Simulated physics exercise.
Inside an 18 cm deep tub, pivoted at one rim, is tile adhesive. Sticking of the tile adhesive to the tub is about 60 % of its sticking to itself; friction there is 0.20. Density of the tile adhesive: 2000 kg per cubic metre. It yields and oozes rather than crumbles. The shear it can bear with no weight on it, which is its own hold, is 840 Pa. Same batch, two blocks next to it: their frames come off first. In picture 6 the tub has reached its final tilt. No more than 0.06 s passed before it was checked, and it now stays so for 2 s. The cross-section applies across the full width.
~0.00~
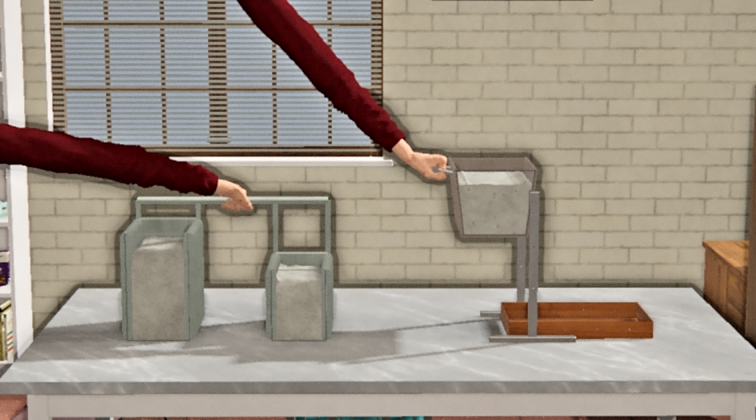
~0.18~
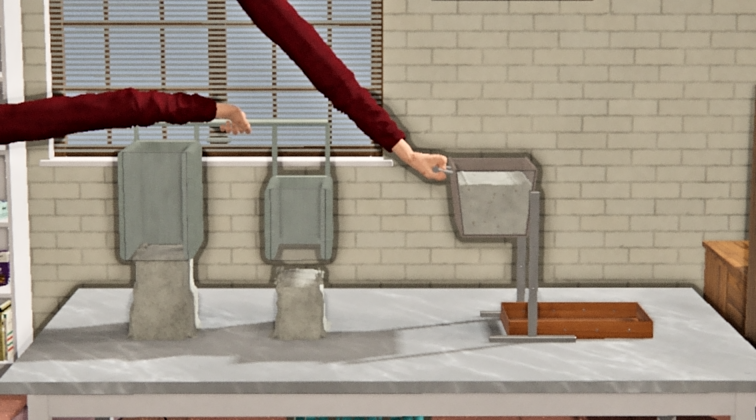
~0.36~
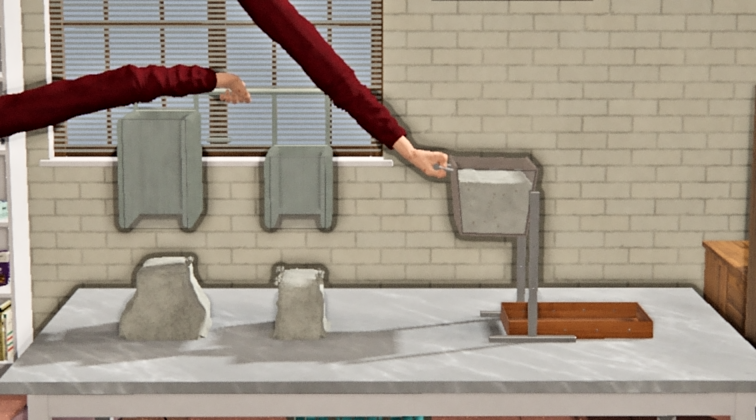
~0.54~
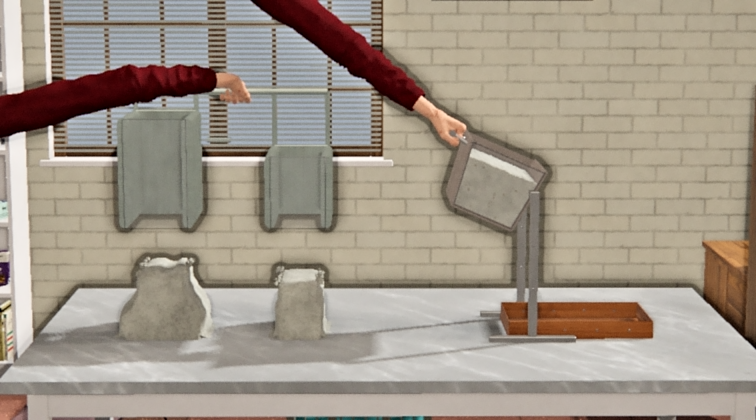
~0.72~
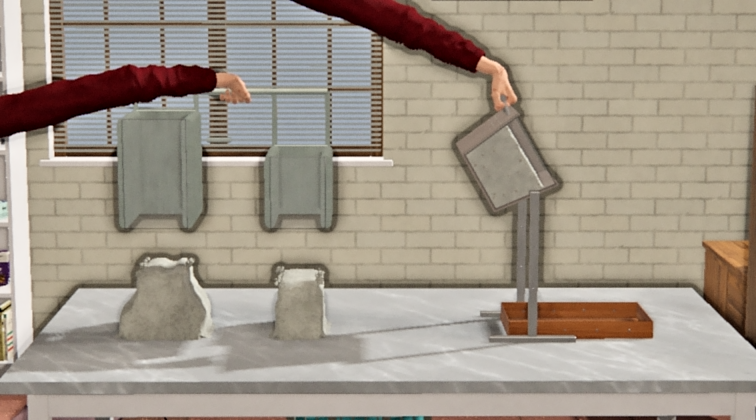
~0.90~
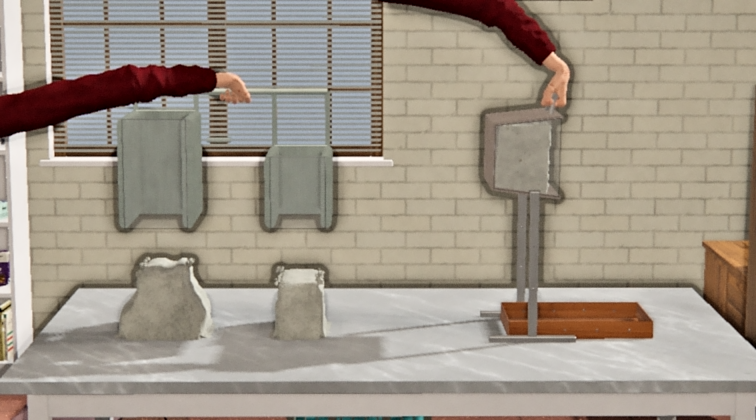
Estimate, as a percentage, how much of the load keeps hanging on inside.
40 %.
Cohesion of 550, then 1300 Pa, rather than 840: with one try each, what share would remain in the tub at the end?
The two runs give near 40 % and near 100 % respectively.
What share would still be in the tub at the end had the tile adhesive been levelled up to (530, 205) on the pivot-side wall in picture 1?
It would be close to 55 percent.
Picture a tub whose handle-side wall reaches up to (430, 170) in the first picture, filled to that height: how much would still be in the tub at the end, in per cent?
Some 35 percent would still be in the tub at the end.
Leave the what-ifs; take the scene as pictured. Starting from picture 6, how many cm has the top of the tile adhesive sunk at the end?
The top ends up some 9 cm below its level in the last picture.
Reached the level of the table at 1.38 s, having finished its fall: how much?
0 %.
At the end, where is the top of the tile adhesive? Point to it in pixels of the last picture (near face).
The highest point sits at around (522, 156).
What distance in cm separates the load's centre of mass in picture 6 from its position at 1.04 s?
Something like 3 cm, give or take.
After 1.04 s, the tub is at 91 degrees and holds 99 %.
After 1.21 s, the tub is at 91 degrees and holds 78 %.
After 1.38 s, the tub is at 91 degrees and holds 59 %.
After 1.55 s, the tub is at 91 degrees and holds 41 %.
After 2.90 s, the tub is at 91 degrees and holds 40 %.
